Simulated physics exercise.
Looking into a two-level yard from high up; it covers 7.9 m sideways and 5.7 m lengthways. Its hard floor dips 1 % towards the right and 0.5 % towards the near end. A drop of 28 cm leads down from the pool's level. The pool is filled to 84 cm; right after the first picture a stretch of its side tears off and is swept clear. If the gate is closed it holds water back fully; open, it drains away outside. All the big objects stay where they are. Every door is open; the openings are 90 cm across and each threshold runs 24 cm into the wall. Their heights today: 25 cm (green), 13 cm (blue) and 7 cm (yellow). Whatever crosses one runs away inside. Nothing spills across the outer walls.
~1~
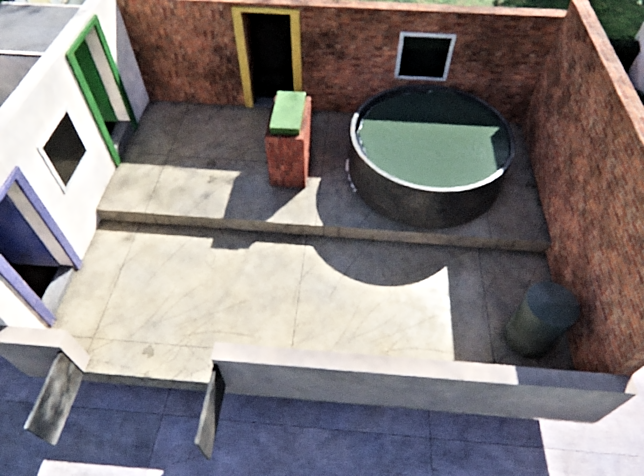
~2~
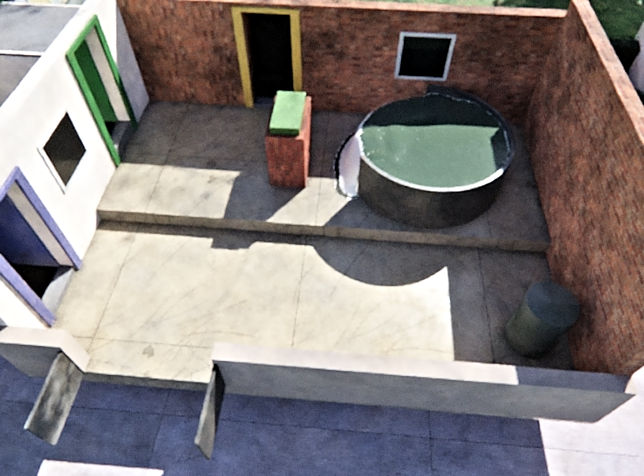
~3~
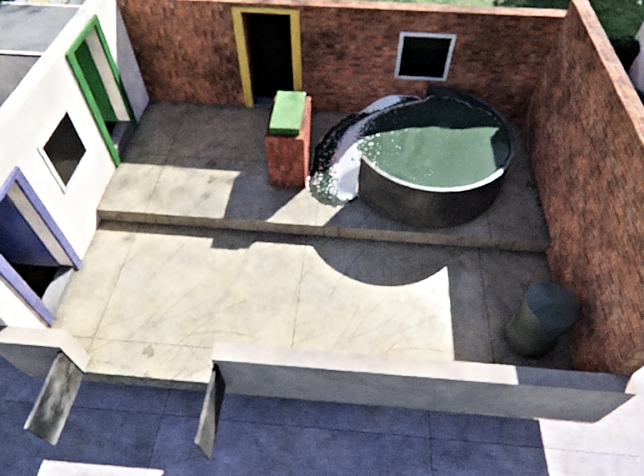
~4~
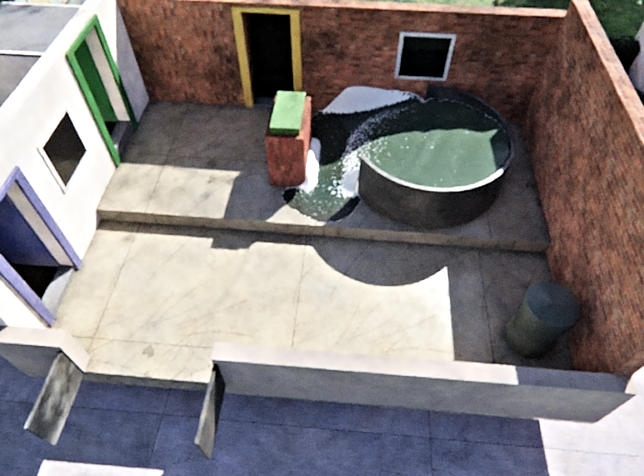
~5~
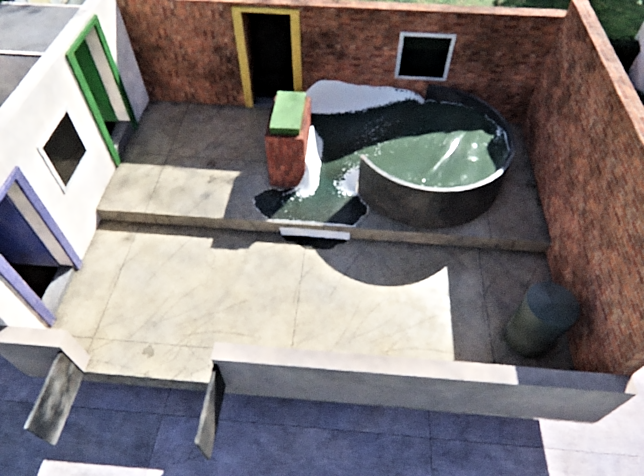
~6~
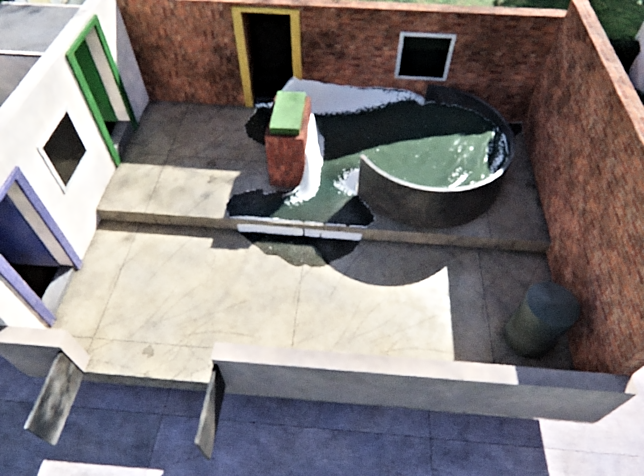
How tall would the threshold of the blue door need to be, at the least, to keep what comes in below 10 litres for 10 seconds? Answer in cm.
Some 10.5 cm above the ground.
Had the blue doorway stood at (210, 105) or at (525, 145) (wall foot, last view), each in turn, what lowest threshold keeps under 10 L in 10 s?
About 14.5 and 13.5 cm.
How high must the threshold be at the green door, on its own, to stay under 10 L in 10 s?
About 33 cm at green.
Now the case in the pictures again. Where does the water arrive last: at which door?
It is the blue one.
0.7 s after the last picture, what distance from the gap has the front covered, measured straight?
About 5.0 m.
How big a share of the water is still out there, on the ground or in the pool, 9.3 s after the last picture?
Some 70 per cent remains.
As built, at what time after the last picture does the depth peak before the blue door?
At about 4.5 s.
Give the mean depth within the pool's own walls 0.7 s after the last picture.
Some 45 cm.
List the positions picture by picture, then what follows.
The first picture shows the pool at (431, 136) is whole and still, 84 cm deep; the blue door at (37, 256) is dry.
In the second picture, the front is at (341, 190), 0.3 m from the gap at (364, 131); 0.6 m2 of floor is wet, 84 cm left at the back.
In the third picture, the front is at (315, 191), 0.8 m from the gap at (364, 133); 2.0 m2 of floor is wet, 84 cm left at the back.
In the fourth picture, the gap is at (363, 136), the front 1.3 m out at (287, 196); the back of the pool holds 84 cm.
In the fifth picture, the front is at (259, 201), 1.8 m from the gap at (363, 136); 5.0 m2 of floor is wet, 83 cm left at the back.
In the sixth picture, water pours out at (363, 137) and has run 2.4 m, to (260, 108); about 8 cm deep outside, 77 cm at the back; the blue door at (37, 256), 6.0 m from the gap, is still 3.0 m from the nearest water.
Then, 0.7 s after the last picture water covers 35 % of the floor, deepest (57 cm) near (319, 155); it has not reached the blue door.
Then, 2.3 s after the last picture water covers 85 % of the floor, deepest (38 cm) near (166, 120); 9 cm at the blue door, 0 litres in over its 13 cm threshold.
Then, 9.3 s after the last picture water covers 95 % of the floor, deepest (22 cm) near (546, 395); 10 cm at the blue door, 5 litres in over its 13 cm threshold.
At the blue door as built, the water peaked near 11 cm, 4.5 s after the last picture.
Run again over the same 10 s with other heights there, 13 litres in over 9.5 cm, 8 litres over 11.5 cm. The limit of 10 litres is kept from about 10.5 cm up.
